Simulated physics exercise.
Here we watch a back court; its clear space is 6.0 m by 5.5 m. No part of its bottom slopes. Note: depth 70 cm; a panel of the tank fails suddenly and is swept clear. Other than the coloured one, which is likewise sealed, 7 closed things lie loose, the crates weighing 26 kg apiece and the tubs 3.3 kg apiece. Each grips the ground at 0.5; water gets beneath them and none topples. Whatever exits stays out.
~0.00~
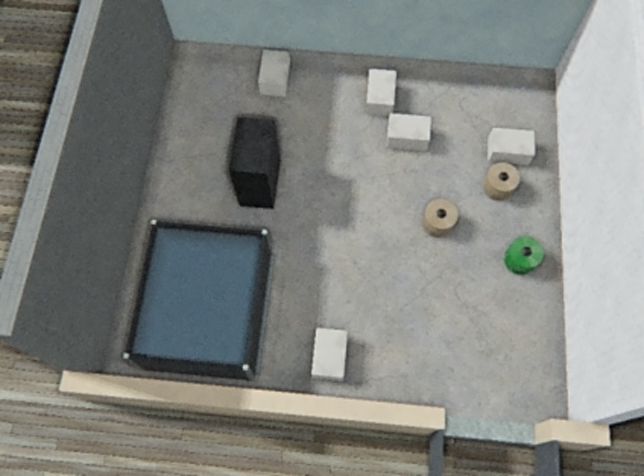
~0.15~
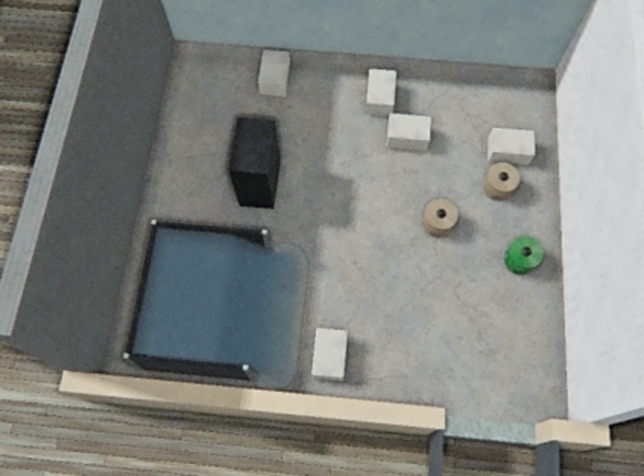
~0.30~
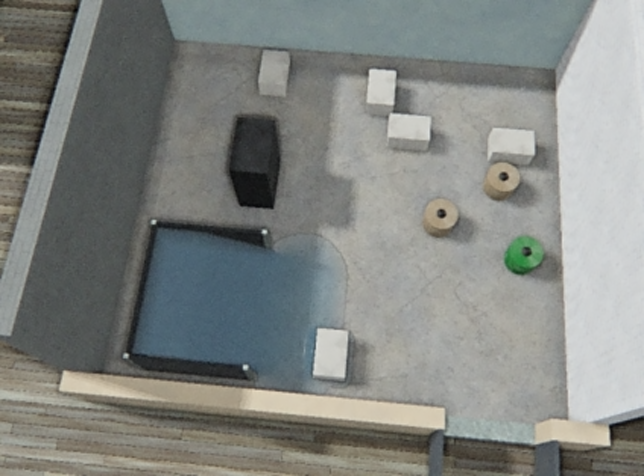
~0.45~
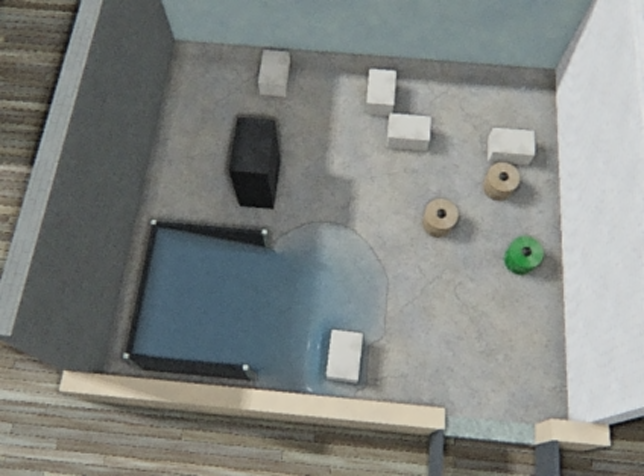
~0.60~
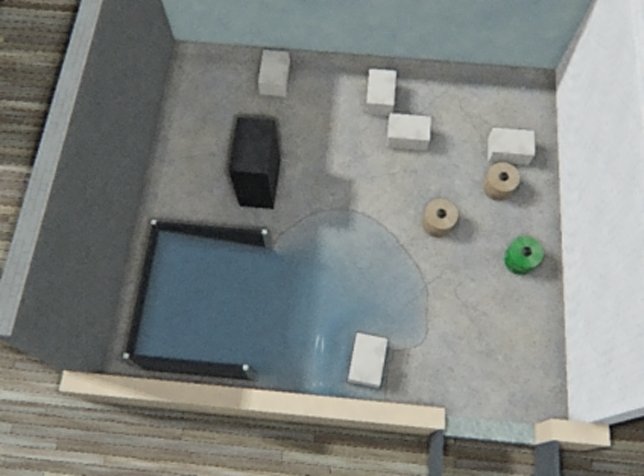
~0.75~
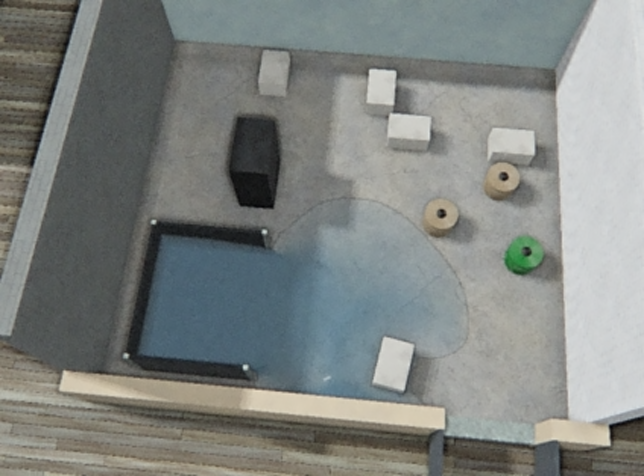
Water poured out through the right side of a dark-framed tank and spread across the grey floor, pushing a nearby white block to the right while the green tub and everything else stayed put.
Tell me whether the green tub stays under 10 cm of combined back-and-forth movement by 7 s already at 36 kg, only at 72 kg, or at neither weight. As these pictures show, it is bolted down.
I reckon it stays put only when heavier.
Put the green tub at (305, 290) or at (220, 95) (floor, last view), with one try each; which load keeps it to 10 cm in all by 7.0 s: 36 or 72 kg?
No option, then light one suffices.
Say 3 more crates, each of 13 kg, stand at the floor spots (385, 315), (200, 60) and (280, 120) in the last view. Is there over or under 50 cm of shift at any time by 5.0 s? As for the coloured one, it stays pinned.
One after another they come out beyond the mark, within the mark, within the mark.
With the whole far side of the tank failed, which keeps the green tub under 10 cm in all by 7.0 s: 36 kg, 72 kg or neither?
Result: Lesser mass sufficient.
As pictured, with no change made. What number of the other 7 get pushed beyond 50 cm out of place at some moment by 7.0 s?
I get 5.
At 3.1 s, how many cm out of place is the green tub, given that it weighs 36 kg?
Around 60 centimetres out of place.
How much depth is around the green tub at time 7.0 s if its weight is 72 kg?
Close to 4 cm deep.
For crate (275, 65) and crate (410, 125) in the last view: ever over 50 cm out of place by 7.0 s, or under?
Taking them as listed: Not beyond and not beyond.
After 1.4 s the green tub would be 1 cm from its start with 36 kg and 0 cm from its start with 72 kg; 9 cm of water round it then.
After 3.1 s the green tub would be 69 cm from its start with 36 kg and 0 cm from its start with 72 kg; 15 cm of water round it then.
After 4.9 s the green tub would be 88 cm from its start with 36 kg and 0 cm from its start with 72 kg; 7 cm of water round it then.
After 7.0 s the green tub would be 88 cm from its start with 36 kg and 0 cm from its start with 72 kg; 4 cm of water round it then.
